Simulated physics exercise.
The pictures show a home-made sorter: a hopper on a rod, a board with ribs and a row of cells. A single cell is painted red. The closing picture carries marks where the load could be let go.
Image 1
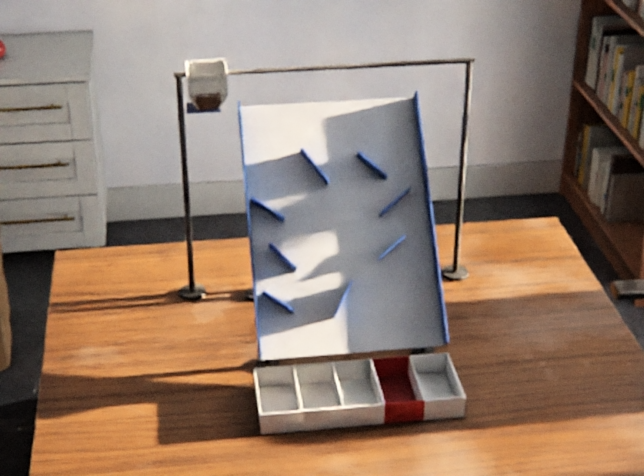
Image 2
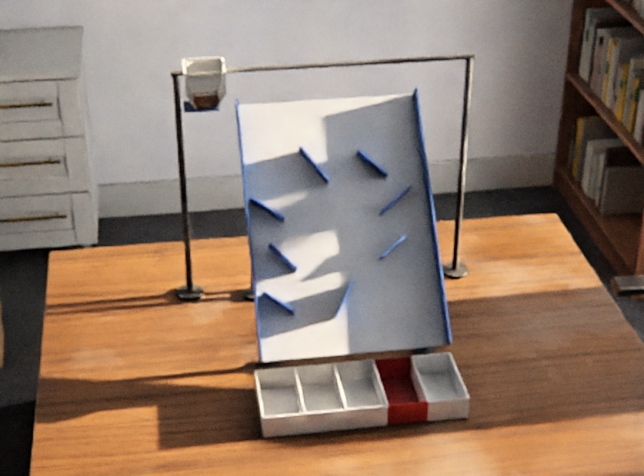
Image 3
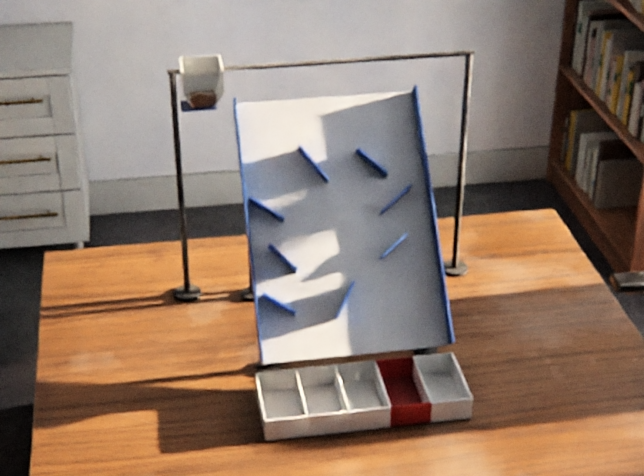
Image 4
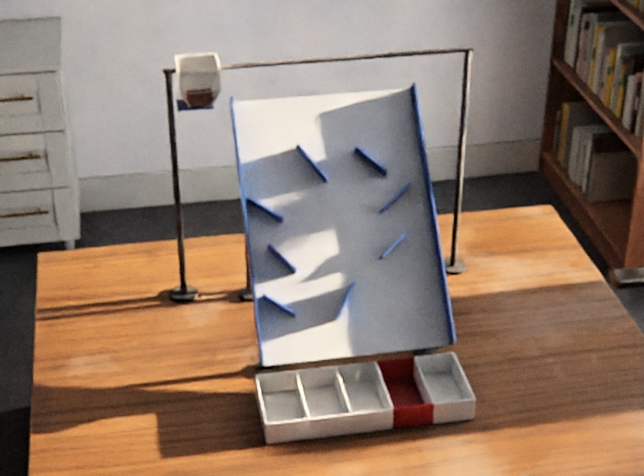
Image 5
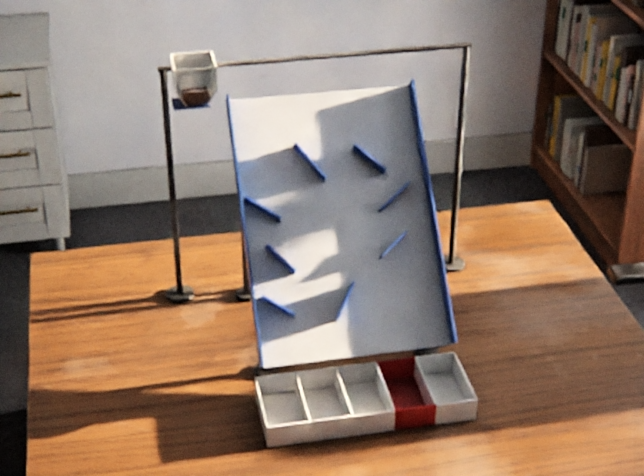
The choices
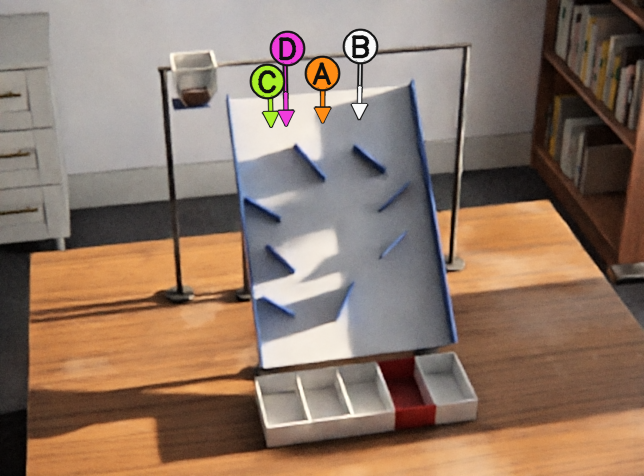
On a wooden table in a room with a bookshelf, a small hopper hung from a rod beside a tilted board with blue ribs above five cells, one red, and only the view shifted slightly.
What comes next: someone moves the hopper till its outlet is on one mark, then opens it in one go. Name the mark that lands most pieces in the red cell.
It is A.
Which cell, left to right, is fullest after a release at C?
The second.
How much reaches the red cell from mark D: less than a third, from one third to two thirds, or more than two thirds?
Less than a third.
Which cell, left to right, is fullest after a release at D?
The second.
On the marked copy, mark A meets the board at (322, 116); mark B meets the board at (359, 113); mark C meets the board at (271, 121); mark D meets the board at (286, 120).
If A is chosen, close to two thirds in the red cell, close to a quarter in other cells, a small share outside the box.
If B is chosen, a small share in the red cell, all but a few in other cells.
If C is chosen, only a few in the red cell, all but a few in other cells.
If D is chosen, close to a quarter in the red cell, the bulk in other cells.
